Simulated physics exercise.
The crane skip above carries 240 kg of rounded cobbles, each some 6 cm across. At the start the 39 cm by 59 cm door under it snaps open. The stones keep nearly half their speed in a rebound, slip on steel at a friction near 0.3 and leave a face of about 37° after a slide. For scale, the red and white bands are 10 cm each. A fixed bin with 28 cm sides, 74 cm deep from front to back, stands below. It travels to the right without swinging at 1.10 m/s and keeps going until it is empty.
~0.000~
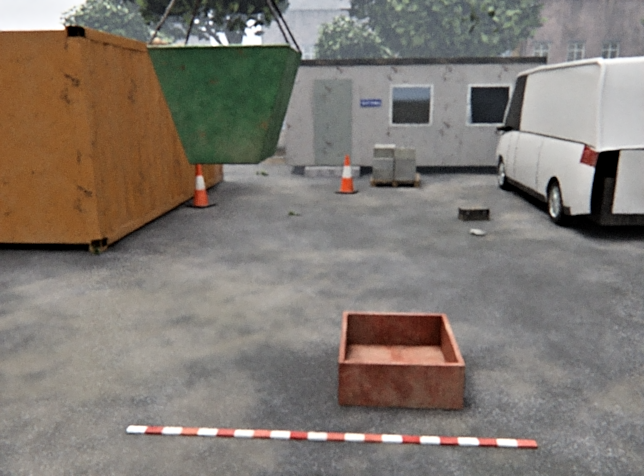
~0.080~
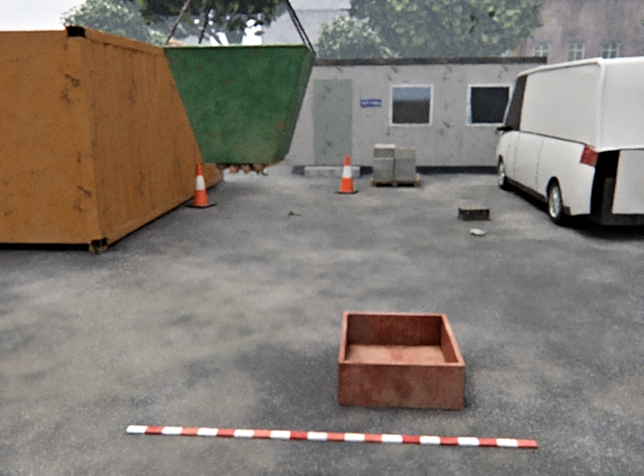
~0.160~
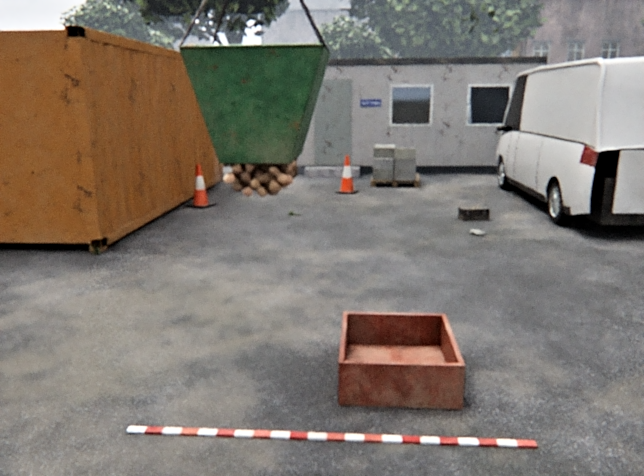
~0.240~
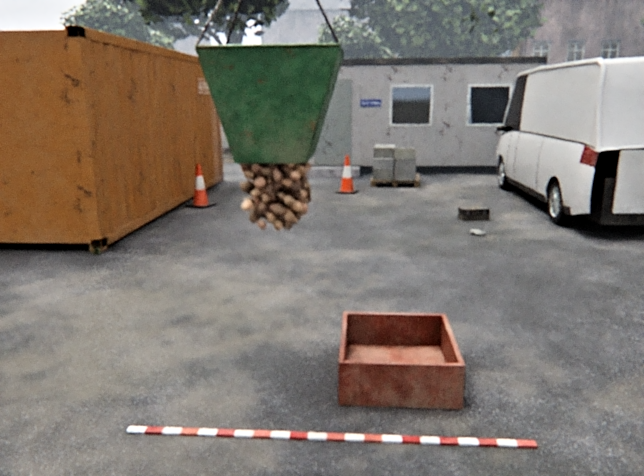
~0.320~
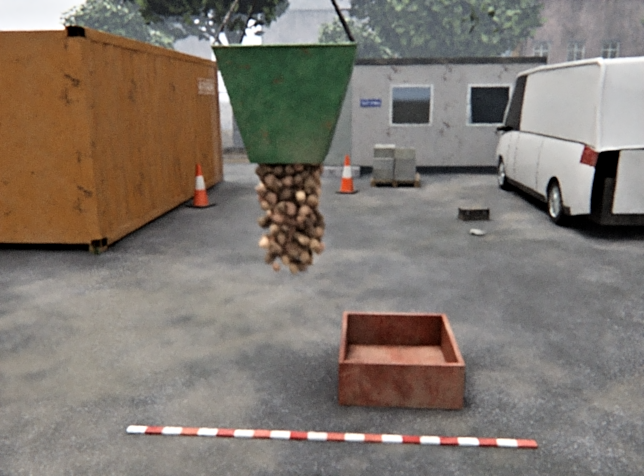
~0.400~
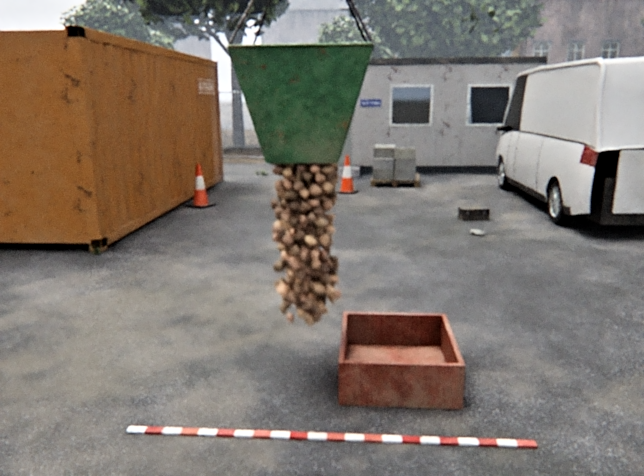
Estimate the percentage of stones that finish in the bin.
Roughly 60 per cent ends in the bin.
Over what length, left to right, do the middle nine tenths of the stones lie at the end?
About 140 cm.
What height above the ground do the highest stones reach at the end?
About 30 cm.
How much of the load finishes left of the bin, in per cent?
About 35 per cent.
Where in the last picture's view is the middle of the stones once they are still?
Their middle is at about (366, 362).
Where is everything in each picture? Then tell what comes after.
In the first picture, the outlet is at (223, 154); nothing has dropped yet.
In the second picture, the outlet is at (239, 154); 5 % is out.
In the third picture, the outlet is at (254, 154); 15 % is out, the lowest stones still above the rim at (269, 189), 126 cm up.
In the fourth picture, the outlet is at (270, 154); 31 % is out, the lowest stones still above the rim at (284, 222), 106 cm up.
In the fifth picture, the outlet is at (286, 154); 45 % is out, the lowest stones still above the rim at (297, 260), 80 cm up.
In the sixth picture, the outlet is at (301, 154); 62 % is out, the lowest stones still above the rim at (311, 309), 47 cm up.
After 0.7 s, 0 % in the crane skip, 41 % falling or lying left of the bin, 58 % falling or lying in the bin; the stones farthest right are at (410, 352).
After 1.1 s, 0 % in the crane skip, 38 % falling or lying left of the bin, 60 % falling or lying in the bin, 2 % falling or lying beside or right of the bin; the stones farthest right are at (481, 333).
After 1.7 s, 0 % in the crane skip, 37 % falling or lying left of the bin, 60 % falling or lying in the bin, 3 % falling or lying beside or right of the bin; the stones farthest right are at (571, 379).
After 2.6 s, 0 % in the crane skip, 37 % falling or lying left of the bin, 60 % falling or lying in the bin, 3 % falling or lying beside or right of the bin; the stones farthest right are at (586, 378).
After 4.5 s, 0 % in the crane skip, 37 % left of the bin, 60 % in the bin, 3 % beside or right of the bin; the stones farthest right are at (586, 378).
